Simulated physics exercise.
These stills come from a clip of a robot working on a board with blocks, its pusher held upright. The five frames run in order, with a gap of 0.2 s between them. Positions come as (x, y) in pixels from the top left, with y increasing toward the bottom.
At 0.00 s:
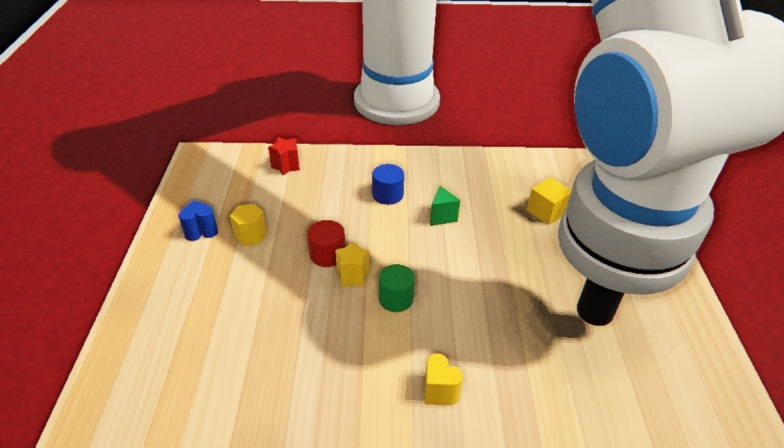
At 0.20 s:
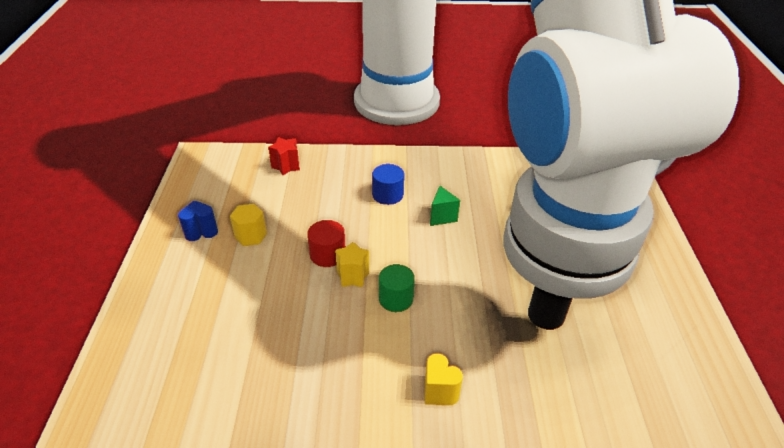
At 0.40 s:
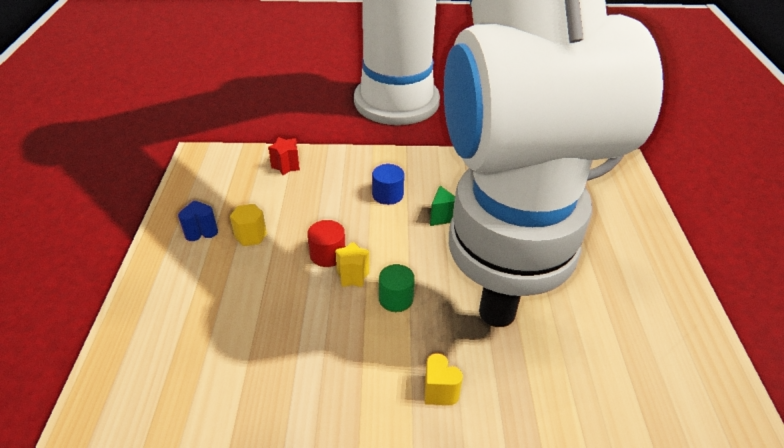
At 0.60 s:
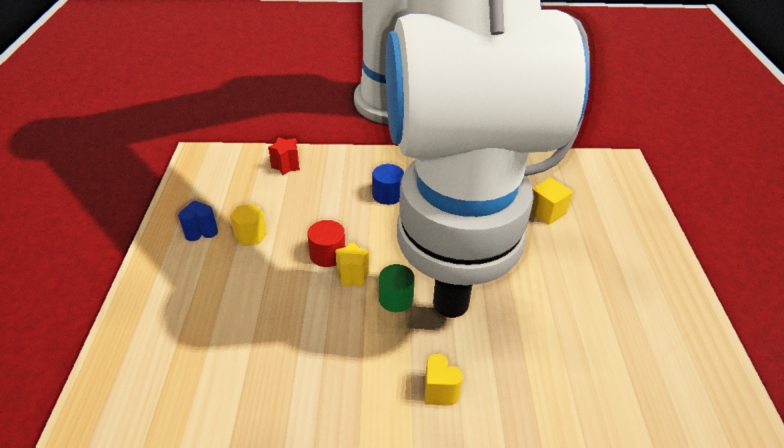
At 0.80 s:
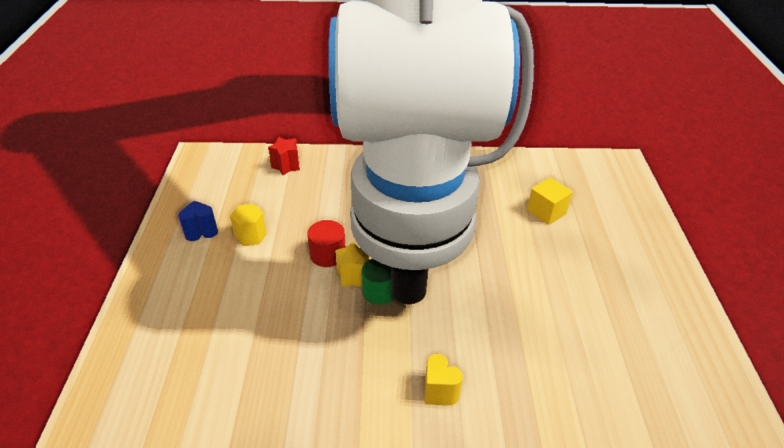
A robot arm glides left over the board and nudges the green disc slightly left.
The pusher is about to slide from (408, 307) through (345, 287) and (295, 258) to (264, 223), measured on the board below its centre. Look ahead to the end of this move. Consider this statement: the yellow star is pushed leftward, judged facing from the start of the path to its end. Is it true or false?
The statement is true.
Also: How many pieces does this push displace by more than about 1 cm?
By the end of the path, three or more blocks have moved more than about a centimetre.
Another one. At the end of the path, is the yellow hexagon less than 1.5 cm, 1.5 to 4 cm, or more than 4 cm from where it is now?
The 1.5 to 4 cm band.
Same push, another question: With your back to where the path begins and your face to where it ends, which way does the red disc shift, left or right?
Answer: Rightward.
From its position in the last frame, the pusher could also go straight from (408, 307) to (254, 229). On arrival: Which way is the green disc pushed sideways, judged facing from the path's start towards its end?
Off to the left side.
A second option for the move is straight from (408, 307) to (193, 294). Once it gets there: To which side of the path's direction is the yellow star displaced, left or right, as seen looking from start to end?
To the right.
On the path given first. One third of the way, pusher at (343, 271); red disc at (305, 215); yellow star at (291, 237), turned 35° clockwise; green disc at (312, 253).
Two thirds of the way, pusher at (293, 242); yellow hexagon at (233, 204), turned 20° clockwise; red disc at (304, 212); yellow star at (239, 222), turned 90° clockwise; green disc at (258, 236).
At the end, pusher at (261, 207); yellow hexagon at (230, 202), turned 40° clockwise; red disc at (299, 199); yellow star at (220, 221), turned 125° clockwise; green disc at (246, 233).
